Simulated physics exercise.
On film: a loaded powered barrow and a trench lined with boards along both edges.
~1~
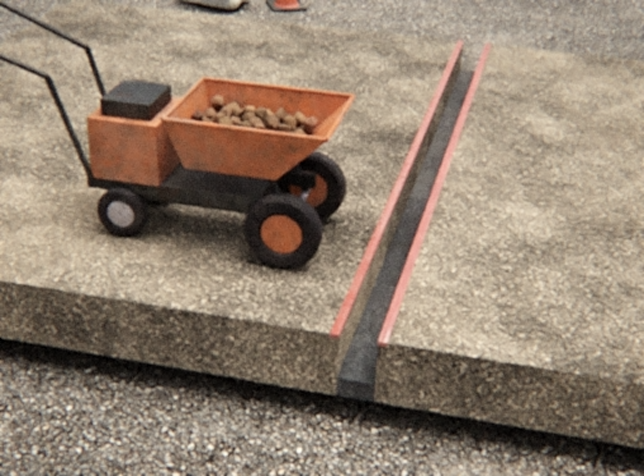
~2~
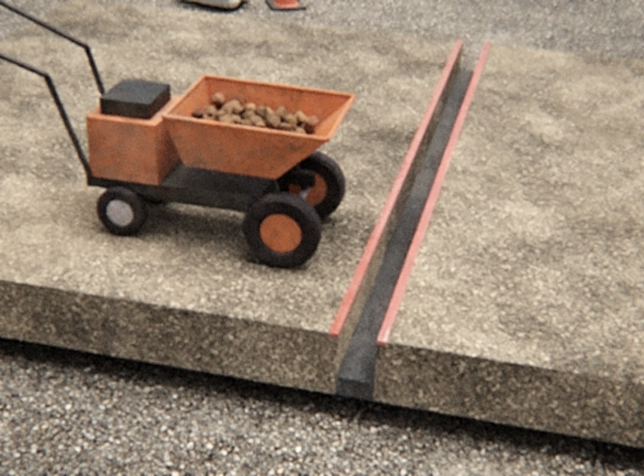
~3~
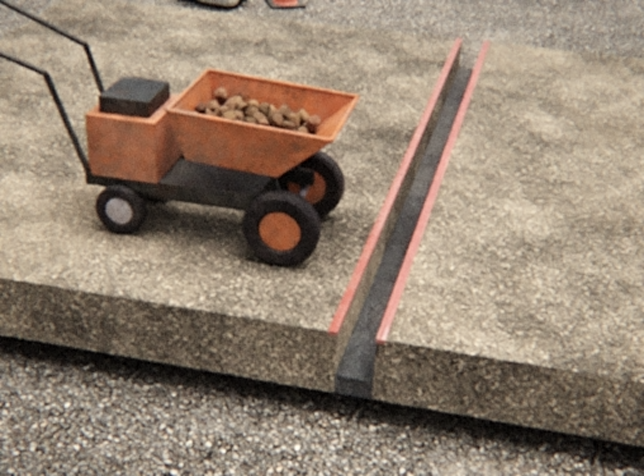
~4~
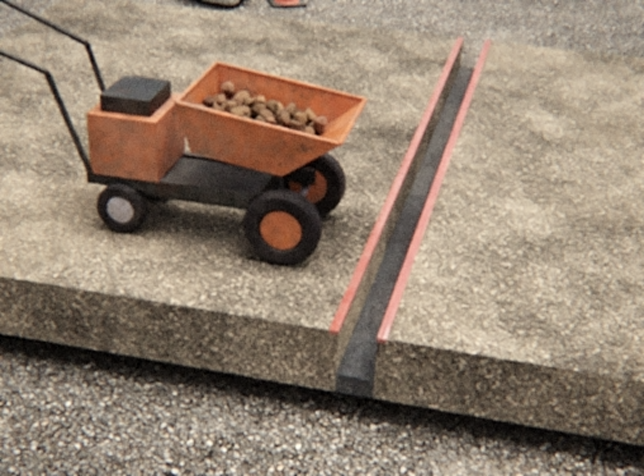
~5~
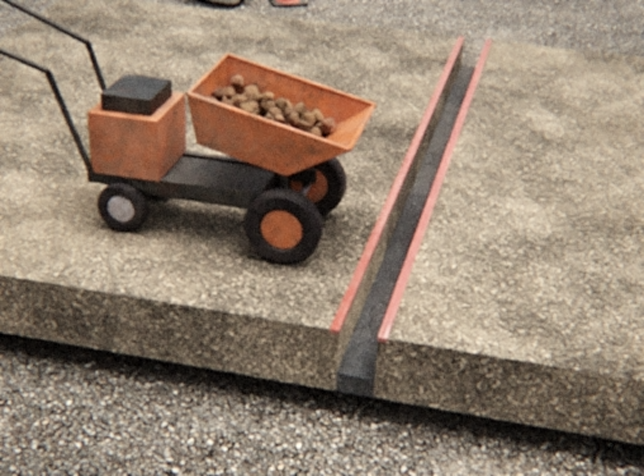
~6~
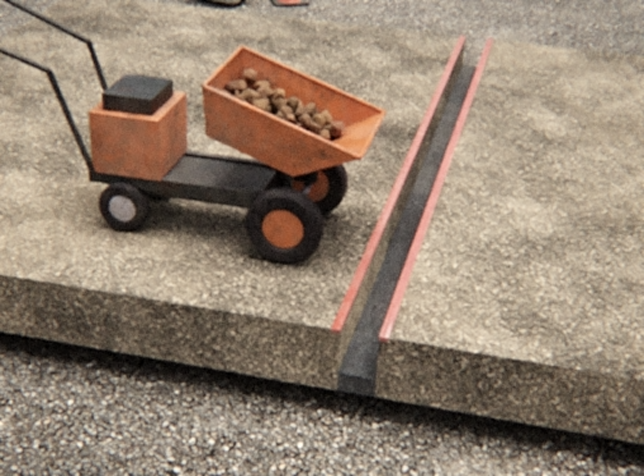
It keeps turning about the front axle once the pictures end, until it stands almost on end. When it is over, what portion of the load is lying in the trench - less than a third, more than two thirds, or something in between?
Watching that, the trench's share sits in the lowest third, below one-third of the load.
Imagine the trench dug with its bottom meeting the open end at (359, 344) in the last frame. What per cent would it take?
Something like 0 %.
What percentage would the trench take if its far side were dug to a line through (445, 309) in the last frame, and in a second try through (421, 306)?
Result, try 1: 90 in a hundred; try 2: 60 in a hundred.
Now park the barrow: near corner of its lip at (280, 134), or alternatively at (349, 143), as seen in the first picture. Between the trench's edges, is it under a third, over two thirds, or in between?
Beyond two thirds, then below one third.
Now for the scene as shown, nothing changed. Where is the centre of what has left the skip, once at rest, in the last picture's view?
Resting centre, last picture - approx. (460, 256).
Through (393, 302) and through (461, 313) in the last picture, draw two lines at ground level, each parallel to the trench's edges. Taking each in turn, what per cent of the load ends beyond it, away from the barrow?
Around 80 per cent for the first, around 30 per cent for the second.
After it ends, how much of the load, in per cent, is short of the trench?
0 per cent.
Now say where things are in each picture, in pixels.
In the first frame, lip of the skip at (326, 140), level; top of the load at (245, 127), clay clods; first edge of the trench at (350, 299); far edge at (395, 306), the trench under half as wide as the skip, and about as deep as wide.
In the second frame, lip of the skip at (327, 140), level; top of the load at (246, 125).
In the third frame, lip of the skip at (331, 141), tipped barely; top of the load at (230, 119).
In the fourth frame, lip of the skip at (339, 144), tipped a little; top of the load at (231, 109).
In the fifth frame, lip of the skip at (349, 150), tipped a little; top of the load at (241, 104).
In the sixth frame, lip of the skip at (360, 158), tipped clearly; top of the load at (238, 101); first edge of the trench at (351, 294); far edge at (396, 302).
Soon after the last picture, skip tipped steeply; all in the skip.
A little later, skip tipped right over; about half in the skip; about half beyond it.
Later still, skip tipped right over; a small part in the skip; a stray few in or heaped over the trench; most beyond it.
At rest, skip tipped right over; a small part in the skip; a stray few in or heaped over the trench; most beyond it.
